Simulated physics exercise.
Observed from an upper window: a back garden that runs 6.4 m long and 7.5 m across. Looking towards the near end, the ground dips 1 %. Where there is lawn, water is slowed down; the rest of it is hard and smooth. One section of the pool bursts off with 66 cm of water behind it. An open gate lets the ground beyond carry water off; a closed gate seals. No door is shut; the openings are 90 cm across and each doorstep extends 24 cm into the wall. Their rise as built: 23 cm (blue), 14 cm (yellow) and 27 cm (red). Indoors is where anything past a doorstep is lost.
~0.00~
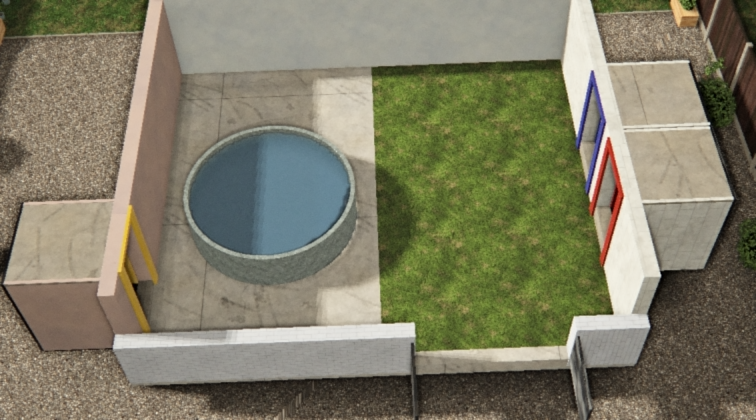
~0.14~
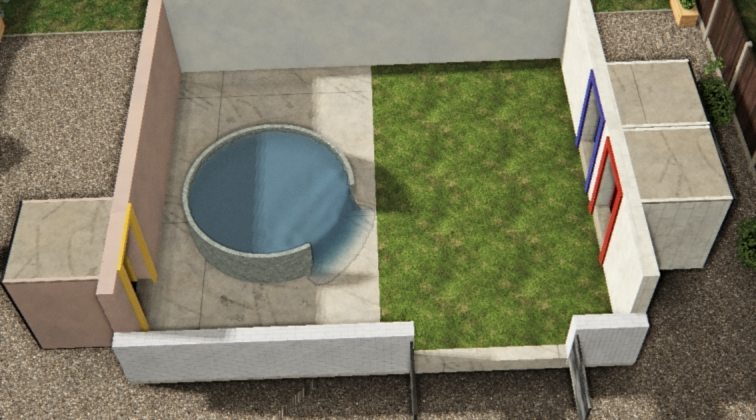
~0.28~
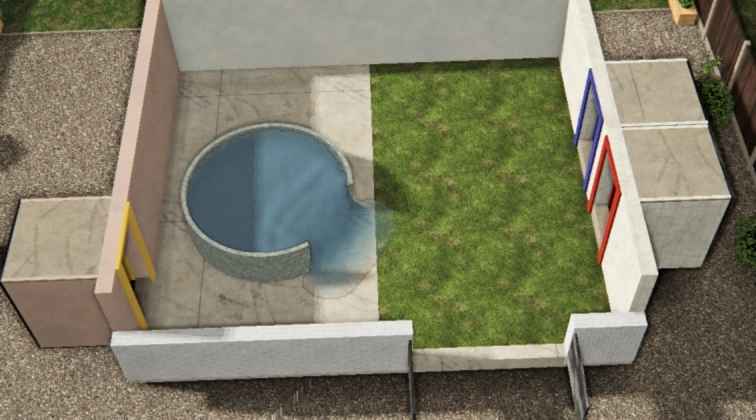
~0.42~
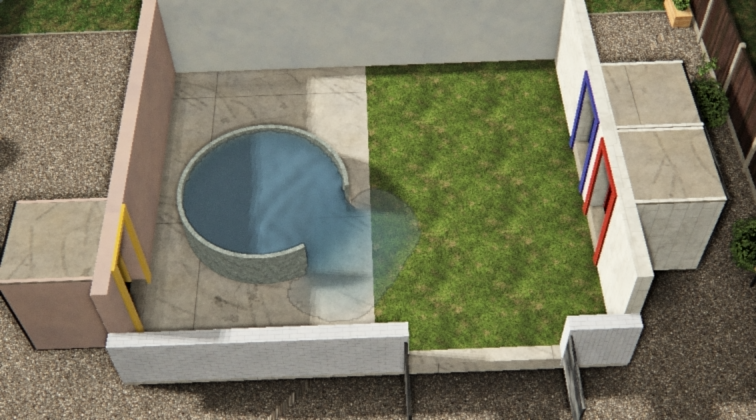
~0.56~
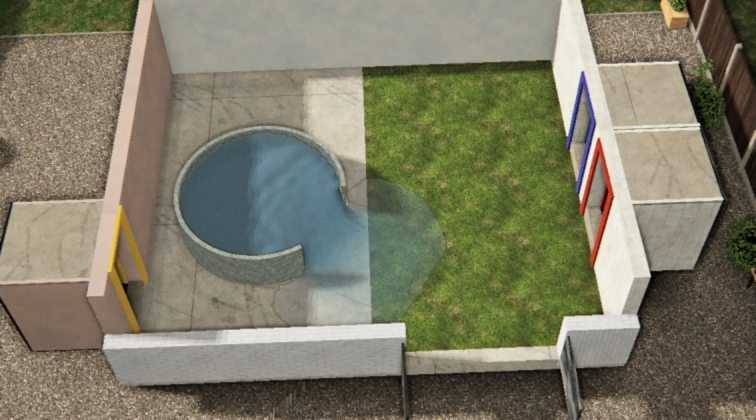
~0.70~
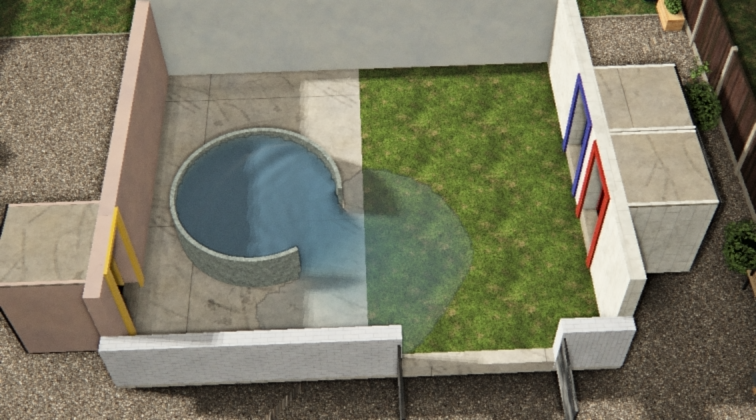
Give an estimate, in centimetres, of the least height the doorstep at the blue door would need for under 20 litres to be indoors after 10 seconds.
Some 5.5 cm above the ground.
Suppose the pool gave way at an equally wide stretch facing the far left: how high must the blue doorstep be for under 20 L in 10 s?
Then the minimum is about 7.5 cm.
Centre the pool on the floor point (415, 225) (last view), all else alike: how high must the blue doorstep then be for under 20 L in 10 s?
Minimum: Approx. 6.5 cm.
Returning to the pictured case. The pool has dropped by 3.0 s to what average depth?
Roughly 31 cm.
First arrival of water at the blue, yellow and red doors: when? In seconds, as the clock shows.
It reaches blue at 3.2 s, yellow at 3.8 s, and red at 2.4 s.
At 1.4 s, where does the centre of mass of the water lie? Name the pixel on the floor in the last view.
I'd say around (298, 234).
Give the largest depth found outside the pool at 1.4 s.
Up to some 34 centimetres, I'd say.
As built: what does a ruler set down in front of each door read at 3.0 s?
In cm: Blue 0, yellow 0, red 16.
After 1.4 s water covers 25 % of the floor, deepest (34 cm) near (336, 252); it has not reached the blue door.
After 3.0 s water covers 45 % of the floor, deepest (30 cm) near (588, 346); it has not reached the blue door.
After 10.0 s water covers 85 % of the floor, deepest (9 cm) near (372, 354); 6 cm at the blue door, 0 litres in over its 23 cm doorstep.
At the blue door as built, the water arrived by 3.3 s and peaked near 9 cm at 5.0 s.
Run again over the same 10 s with other heights there, 27 litres in over 5 cm, 15 litres over 6 cm. The limit of 20 litres is kept from about 5.5 cm up.
